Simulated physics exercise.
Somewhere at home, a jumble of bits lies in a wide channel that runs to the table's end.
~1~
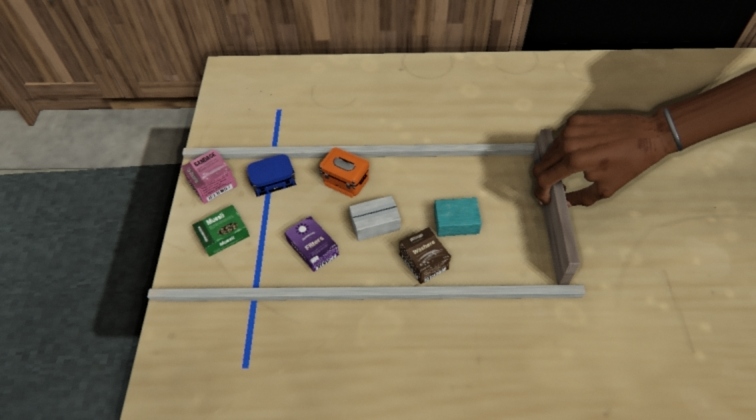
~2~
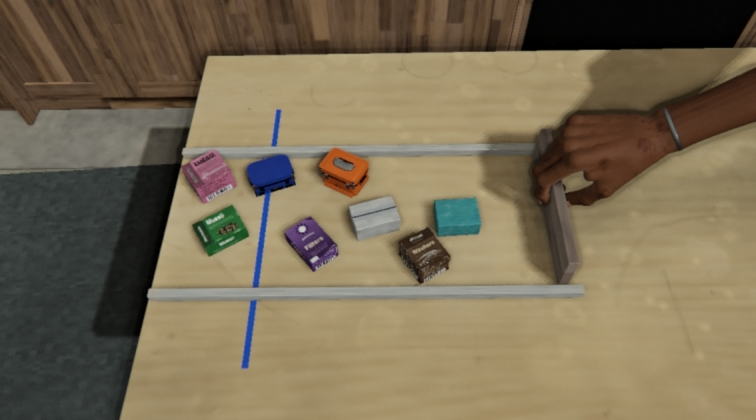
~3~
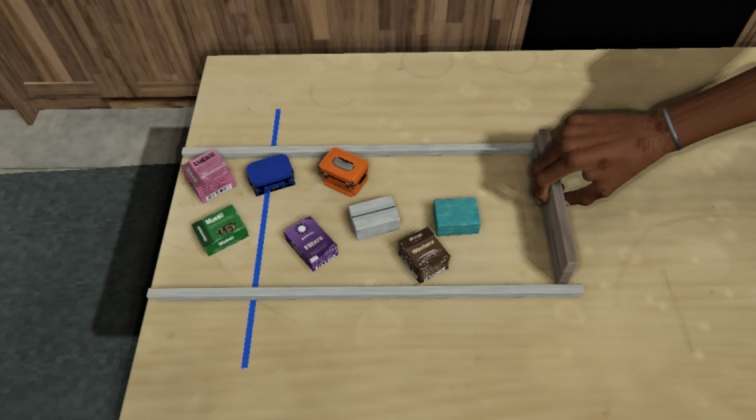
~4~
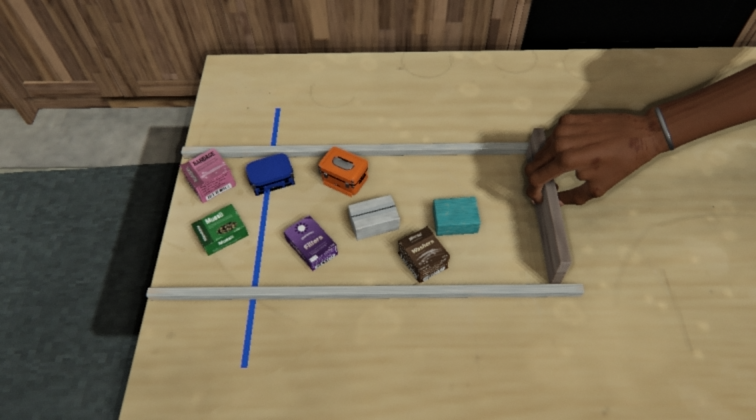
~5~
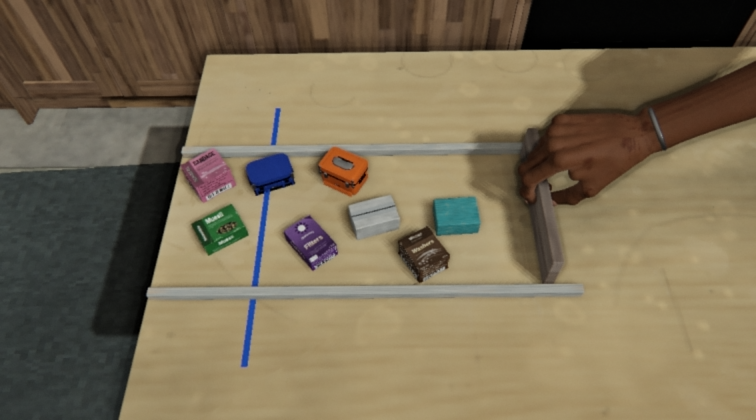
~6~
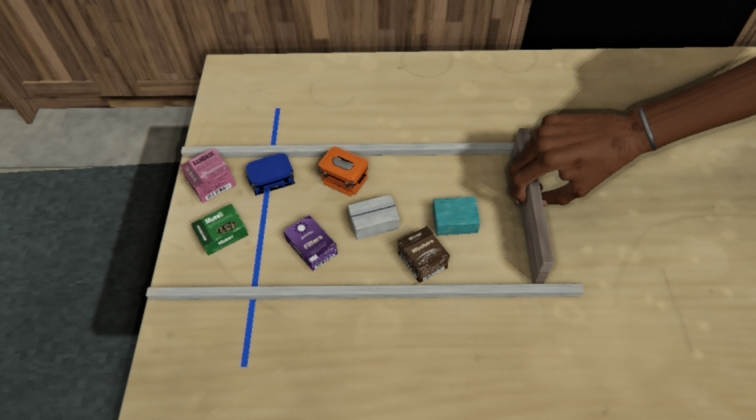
A hand slides an upright board slightly left between two rails toward scattered small boxes.
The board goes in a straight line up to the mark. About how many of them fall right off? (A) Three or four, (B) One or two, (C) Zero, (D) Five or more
One or two.
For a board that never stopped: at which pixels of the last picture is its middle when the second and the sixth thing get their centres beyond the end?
In pixels, around (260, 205) followed by around (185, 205).
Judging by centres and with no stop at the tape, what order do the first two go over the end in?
In order: The pink box, the green box.
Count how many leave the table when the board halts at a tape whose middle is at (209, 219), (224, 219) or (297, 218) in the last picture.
5, 4, 0.
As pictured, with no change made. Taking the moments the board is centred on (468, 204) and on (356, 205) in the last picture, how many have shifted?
First 1, after that 5.
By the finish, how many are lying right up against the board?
Well, it touches 3.
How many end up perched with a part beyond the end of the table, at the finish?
Things overhanging at the end: 1.
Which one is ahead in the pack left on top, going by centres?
The green box.
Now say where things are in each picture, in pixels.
The first frame shows pink box (210, 176); green box (221, 231); blue case (272, 175); board (554, 204); tape (265, 220).
The second frame shows green box (221, 231); orange case (345, 173).
The third frame shows blue case (271, 175); purple box (311, 243).
The fourth frame shows pink box (209, 176); turquoise block (456, 216).
The fifth frame shows green box (220, 230); brown box (423, 254).
The sixth frame shows pink box (208, 175); green box (220, 230); blue case (271, 174); board (531, 203); tape (263, 219).
Early on, none off yet; pink box at rest near (208, 175); green box at rest near (220, 230); blue case at rest near (271, 174).
A while later, none off yet; pink box travelled a little near (191, 174); green box travelled about its own width near (190, 236); blue case travelled about its own width near (240, 176).
Finally, the number that fall off is one or two; lost, pink box.
